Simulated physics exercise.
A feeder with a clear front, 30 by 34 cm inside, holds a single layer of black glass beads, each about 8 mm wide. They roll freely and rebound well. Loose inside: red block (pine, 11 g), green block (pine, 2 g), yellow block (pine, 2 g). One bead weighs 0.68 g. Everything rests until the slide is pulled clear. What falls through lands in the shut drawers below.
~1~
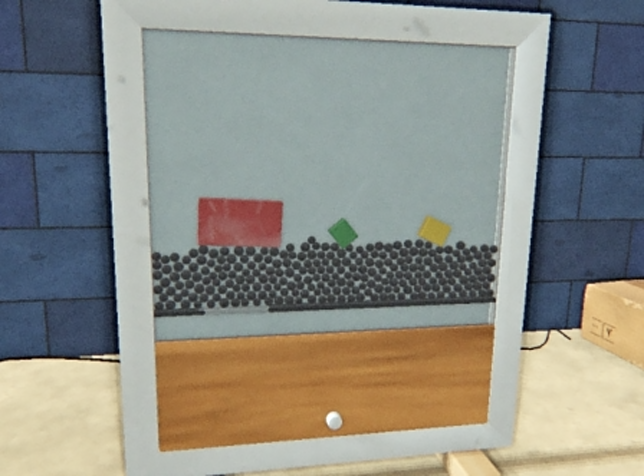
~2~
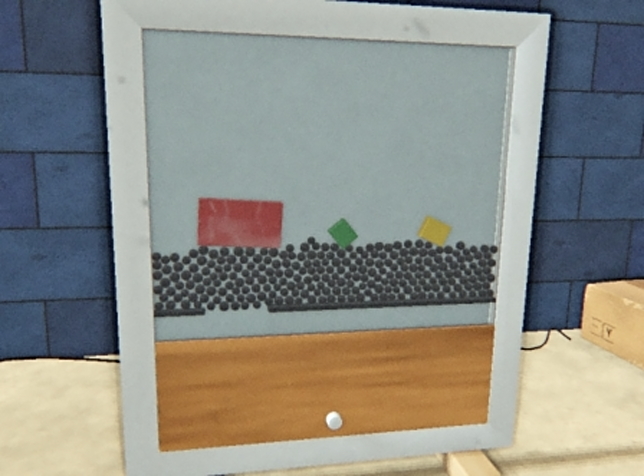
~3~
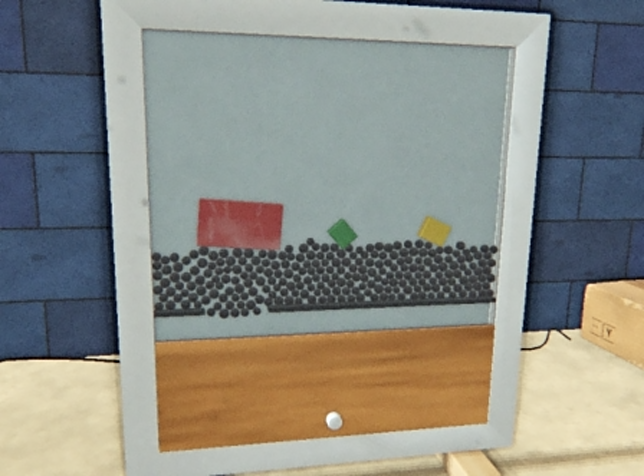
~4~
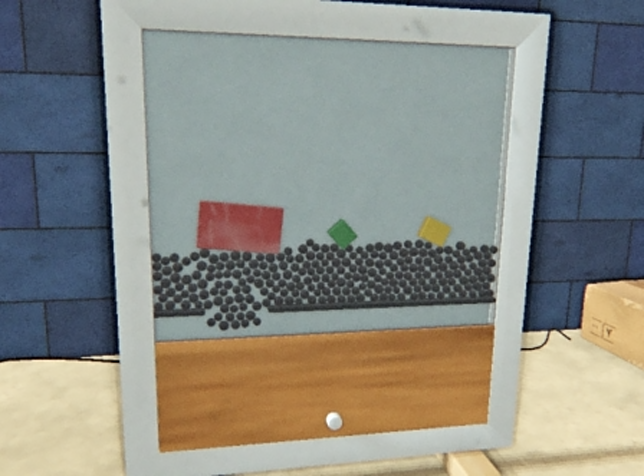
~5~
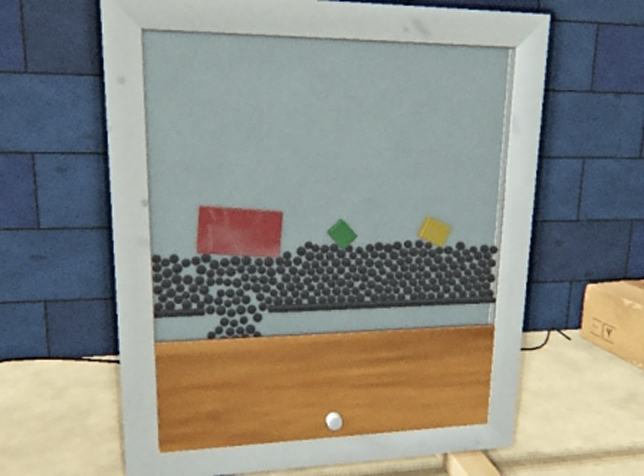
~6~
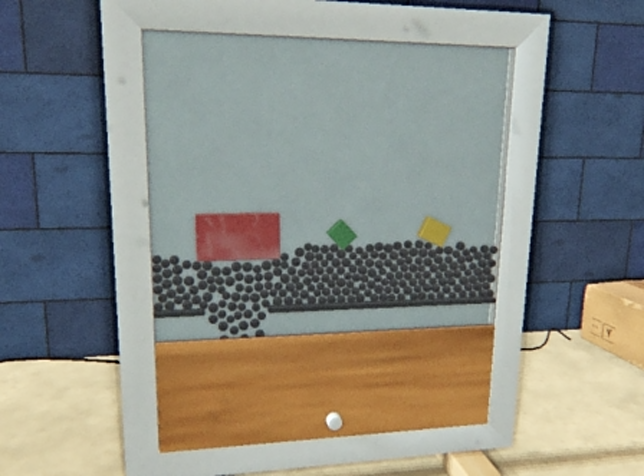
In a clear-fronted feeder, black beads drop through a gap and the red block sinks slightly.
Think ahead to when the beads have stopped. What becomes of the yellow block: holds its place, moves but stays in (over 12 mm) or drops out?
Yellow block: Holds its place.
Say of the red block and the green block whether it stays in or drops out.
Red block in, green block in.
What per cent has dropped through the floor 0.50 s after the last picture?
Roughly 30 per cent.
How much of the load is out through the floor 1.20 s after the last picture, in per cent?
Some 30 per cent.
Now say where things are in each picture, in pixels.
In the first picture, about 250 beads; beads centred (335, 276); red block (240, 223); green block (343, 233) tilted 51°; yellow block (434, 231) tilted 25°; slide (199, 311) to (274, 308).
In the second picture, beads centred (335, 276); 0 out.
In the third picture, beads centred (335, 276); 5 out.
In the fourth picture, beads centred (335, 277); 9 out.
In the fifth picture, beads centred (335, 277); 14 out.
In the sixth picture, beads centred (341, 283); 23 out; red block (238, 237); green block (342, 234) tilted 46°; yellow block (434, 232) tilted 25°.
Then, 0.15 s after the last picture, 25 % are out; red block moved 3.2 cm tilted 7°; green block moved 0.5 cm tilted 27°; yellow block moved 0.0 cm tilted 25°.
Then, 0.50 s after the last picture, 30 % are out; red block moved 4.1 cm tilted 7°; green block moved 0.9 cm tilted 11°; yellow block moved 0.0 cm tilted 25°.
Then, 1.20 s after the last picture, 30 % are out; red block moved 4.1 cm tilted 7°; green block moved 0.9 cm tilted 11°; yellow block moved 0.0 cm tilted 25°.
All still 1.4 s after it, 30 % are out; red block moved 4.1 cm tilted 7°; green block moved 0.9 cm tilted 11°; yellow block moved 0.0 cm tilted 25°.
